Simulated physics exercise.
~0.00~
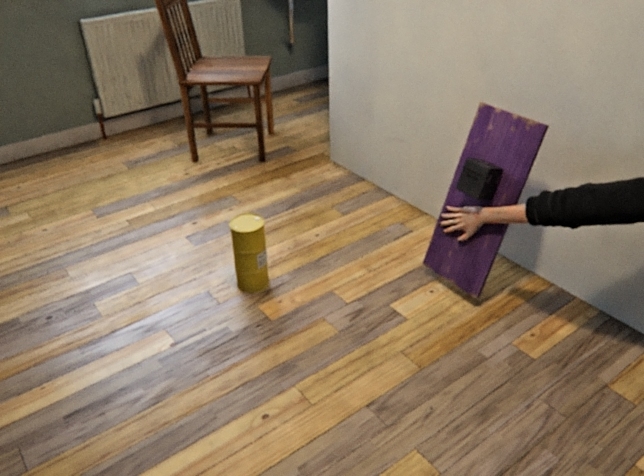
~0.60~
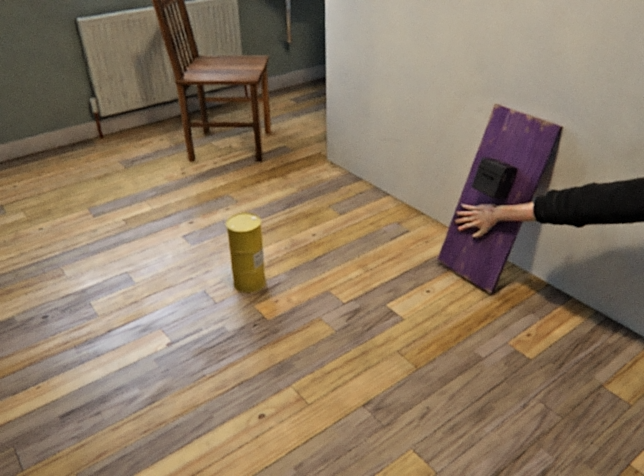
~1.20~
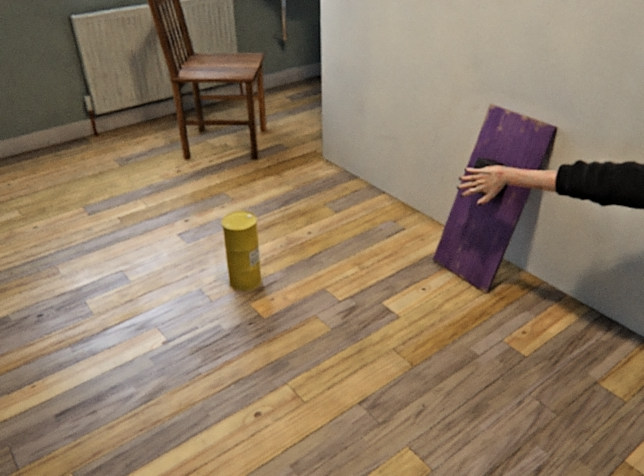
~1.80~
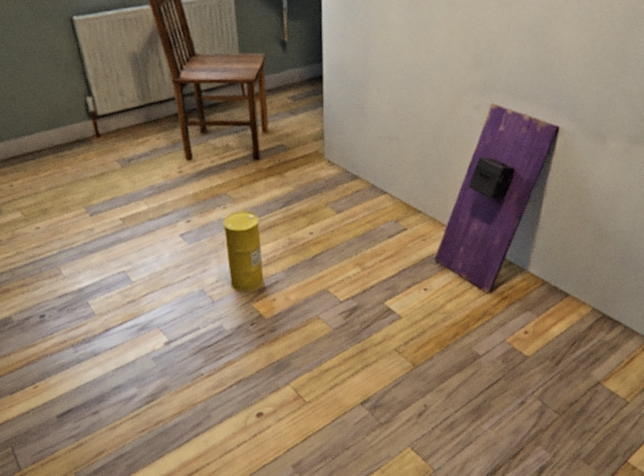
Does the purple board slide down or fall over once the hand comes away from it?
No, the purple board stays up, leaning against the wall after the hand has gone.
